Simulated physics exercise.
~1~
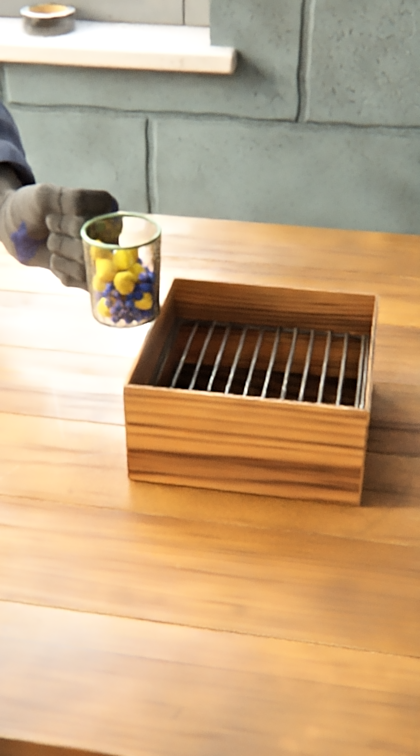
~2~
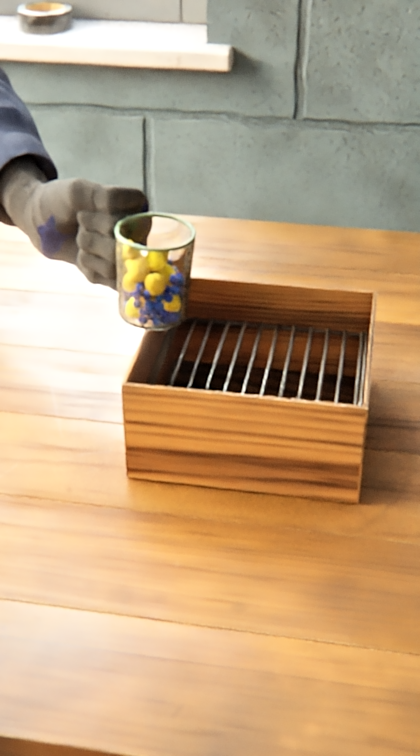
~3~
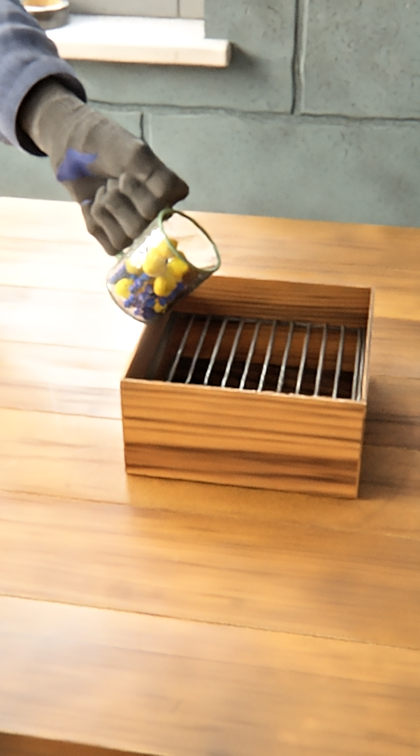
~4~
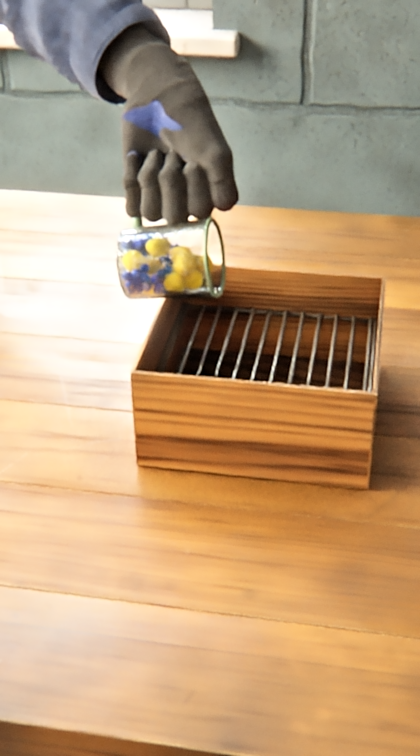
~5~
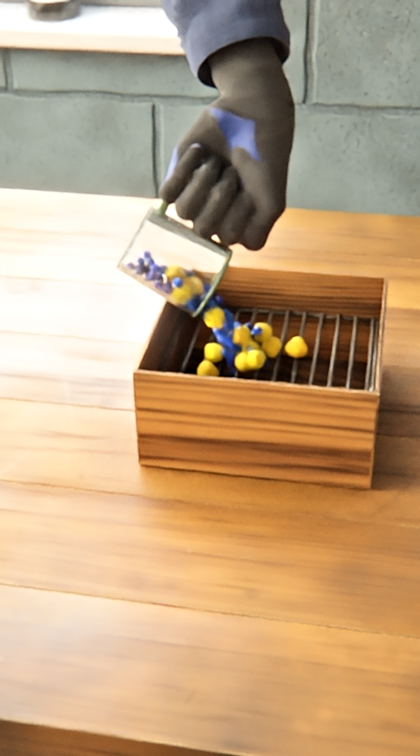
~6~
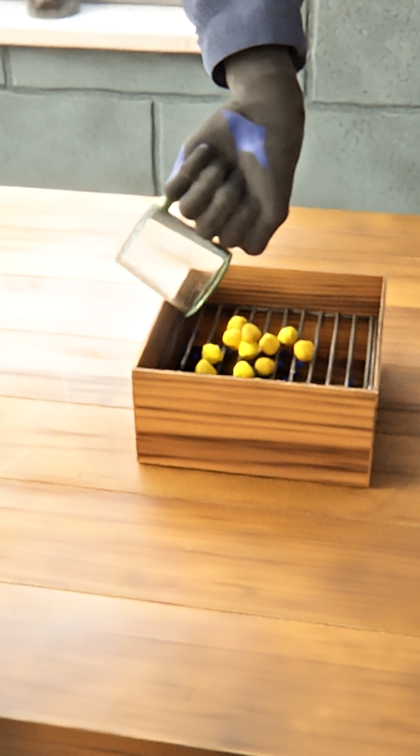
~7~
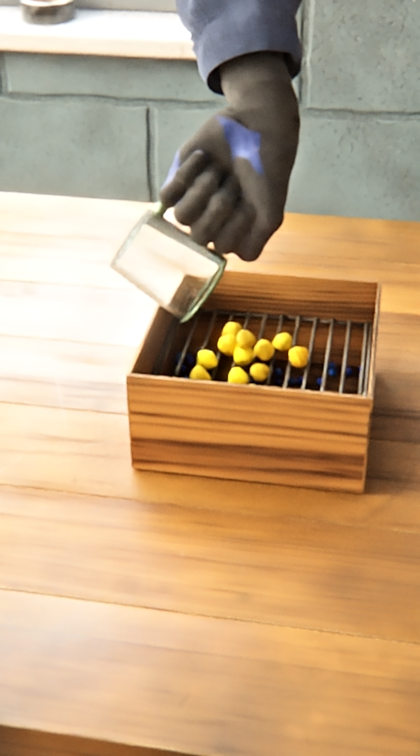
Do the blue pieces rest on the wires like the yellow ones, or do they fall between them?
The blue pieces fall between the wires, while the yellow ones rest on top.
